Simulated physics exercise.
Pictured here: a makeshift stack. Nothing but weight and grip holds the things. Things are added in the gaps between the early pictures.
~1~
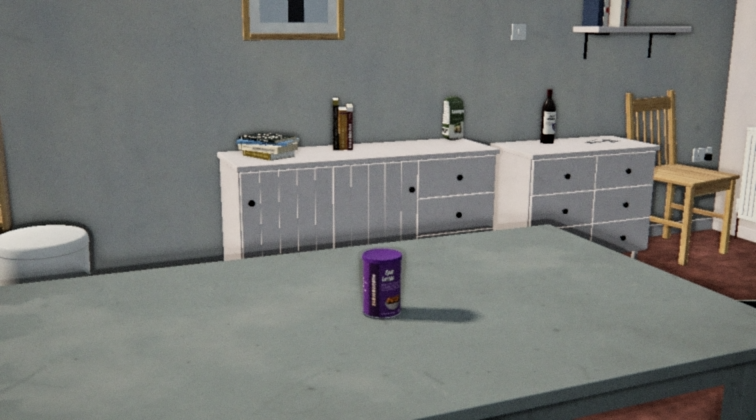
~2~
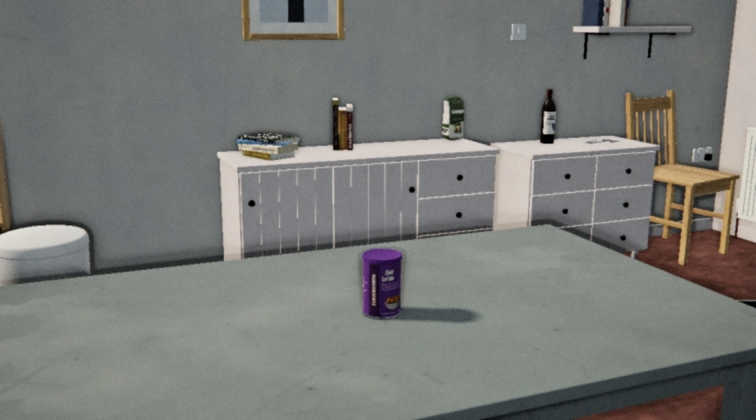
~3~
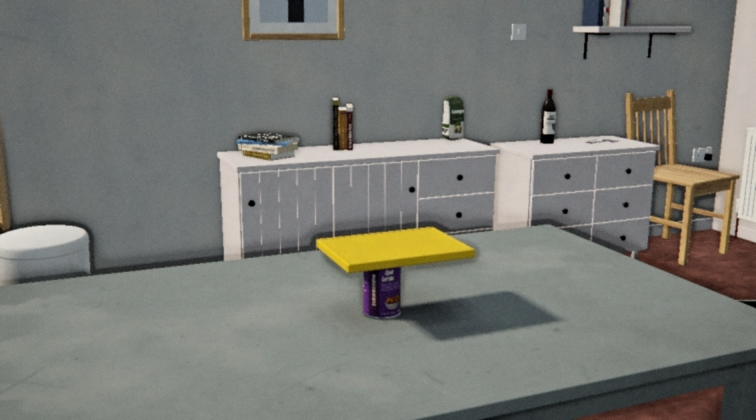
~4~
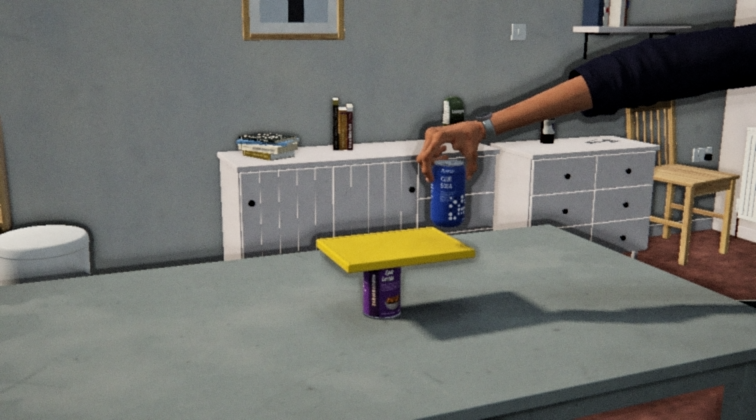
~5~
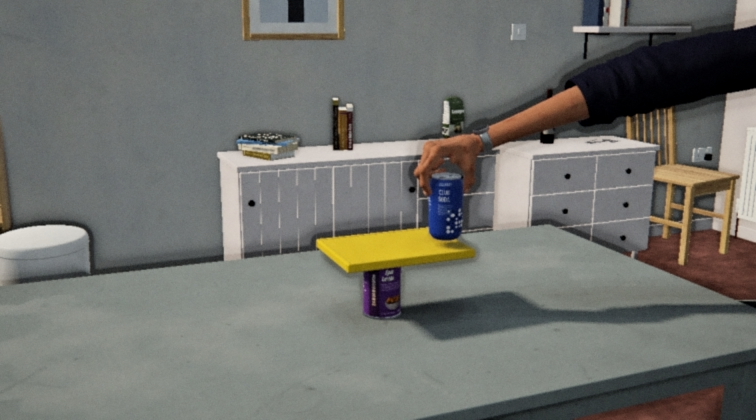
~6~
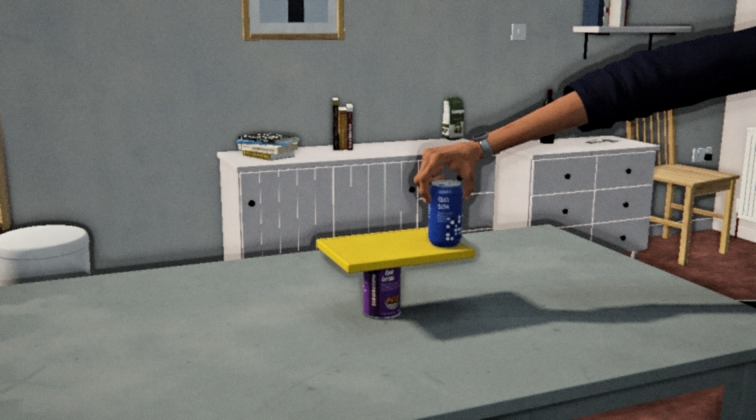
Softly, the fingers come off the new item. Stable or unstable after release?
Fails to stand.
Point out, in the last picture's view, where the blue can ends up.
It finishes at about (522, 297).
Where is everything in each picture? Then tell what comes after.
In the first frame, the last thing is not in view yet; purple tin (382, 284).
In the second frame, the last thing is not in view yet; purple tin (382, 284).
In the third frame, the last thing is not in view yet; purple tin (382, 284).
The fourth frame shows on its way; blue can (448, 193); purple tin (382, 284).
The fifth frame shows on its way; blue can (446, 207); purple tin (382, 284).
The sixth frame shows in place under the hand; blue can (445, 214); purple tin (382, 284).
Then, 0.30 s on from there, blue can now fallen; yellow lid turned 51° from how it was put.
Then, 0.40 s on from there, yellow lid turned 72° from how it was put.
Then, 0.50 s on from there, yellow lid turned 75° from how it was put.
Then, 1.20 s on from there, yellow lid turned 66° from how it was put.
In the end, fallen, blue can; toppled in the stack, yellow lid; purple tin unmoved. At the end, from the last picture's camera, blue can near (522, 297). The stack comes apart.
